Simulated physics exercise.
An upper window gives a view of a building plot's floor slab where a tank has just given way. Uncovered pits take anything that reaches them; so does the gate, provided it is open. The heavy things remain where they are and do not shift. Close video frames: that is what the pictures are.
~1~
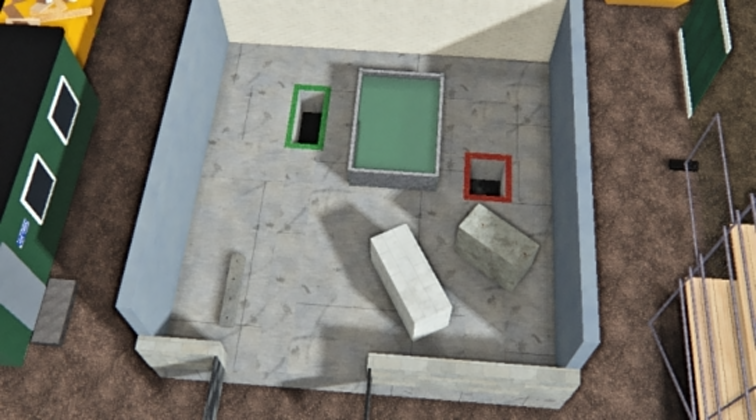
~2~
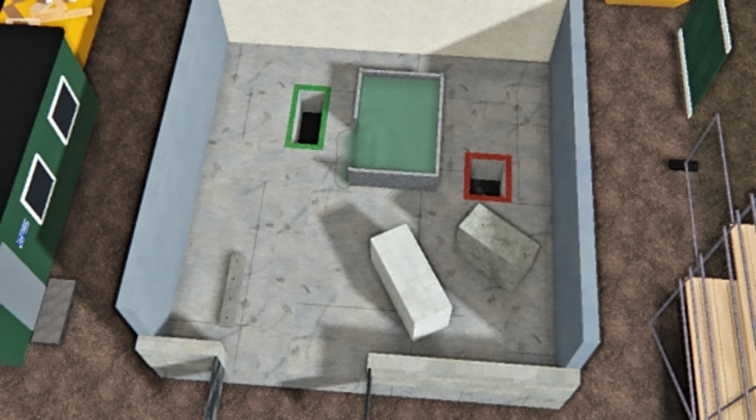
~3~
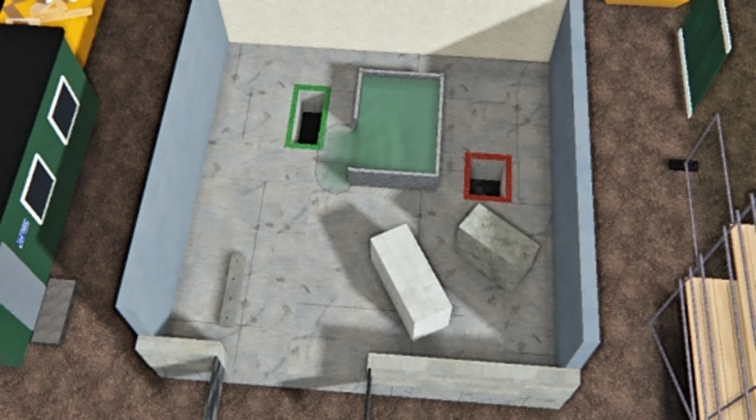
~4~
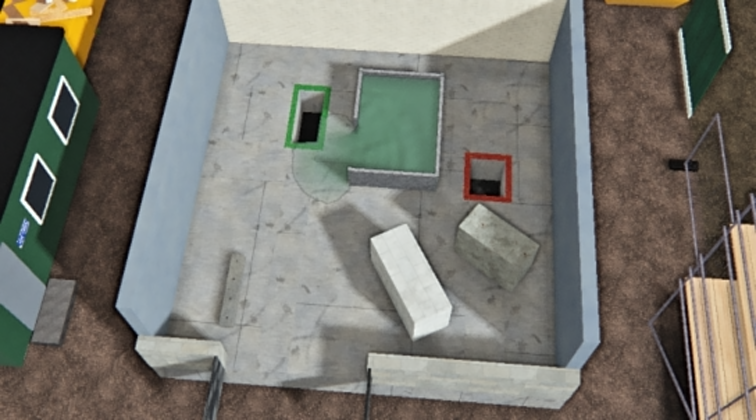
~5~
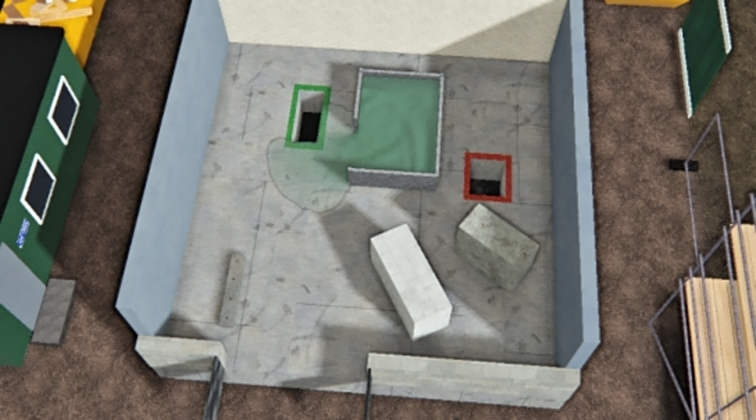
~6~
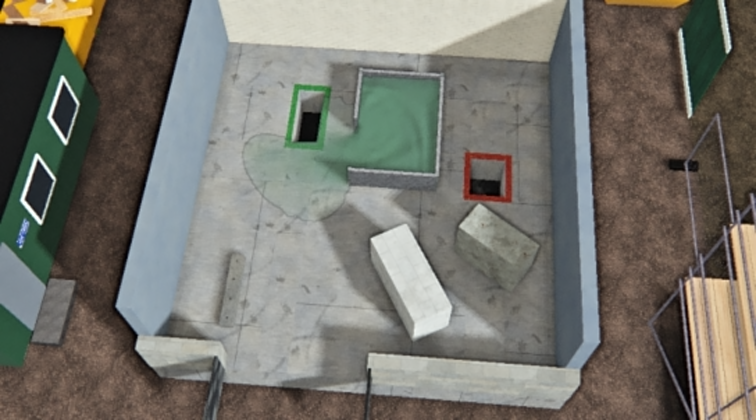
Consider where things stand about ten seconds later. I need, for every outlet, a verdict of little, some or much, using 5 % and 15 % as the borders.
Verdicts: Gate, some; red pit, little; green pit, much.
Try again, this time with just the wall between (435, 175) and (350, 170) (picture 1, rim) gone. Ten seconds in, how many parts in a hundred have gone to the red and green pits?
Near enough: Red 8 percent, green 0 percent.
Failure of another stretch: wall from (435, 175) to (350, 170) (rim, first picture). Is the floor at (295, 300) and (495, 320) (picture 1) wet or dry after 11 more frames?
The first ends up soaked, the second ends up soaked.
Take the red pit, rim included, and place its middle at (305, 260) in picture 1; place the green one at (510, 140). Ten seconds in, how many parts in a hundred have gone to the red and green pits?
My answer: Red gets 6 percent, green gets 2 percent.
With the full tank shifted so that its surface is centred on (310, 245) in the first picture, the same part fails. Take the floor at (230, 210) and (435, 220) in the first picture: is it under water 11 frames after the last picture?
Swamped, untouched.
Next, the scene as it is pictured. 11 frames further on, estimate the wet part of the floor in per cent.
Roughly 25 percent, I reckon.
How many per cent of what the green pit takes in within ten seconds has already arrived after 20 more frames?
My estimate: Close to 55 per cent.
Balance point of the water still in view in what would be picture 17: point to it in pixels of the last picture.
Somewhere near (339, 157).
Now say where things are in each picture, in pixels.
Still water in the tank at (397, 123), in the first frame.
Water pours out at (355, 153) and has run to (341, 184), in the second frame.
Water pours out at (355, 154) and has run to (325, 185), in the third frame.
Water pours out at (355, 154) and has run to (299, 178), in the fourth frame.
The front is at (274, 145), out from the gap at (355, 155), in the fifth frame.
The front is at (247, 159), out from the gap at (355, 154), in the sixth frame.
A moment on, water covers 15 % of the floor; the gate 0 %, the red pit 0 %, the green pit 5 %.
Next, water covers 25 % of the floor; the gate 0 %, the red pit 0 %, the green pit 9 %.
Then, water covers 30 % of the floor; the gate 0 %, the red pit 0 %, the green pit 13 %.
Later, water covers 50 % of the floor; the gate 4 %, the red pit 0 %, the green pit 18 %.
In the end, water covers 65 % of the floor; the gate 9 %, the red pit 0 %, the green pit 23 %.
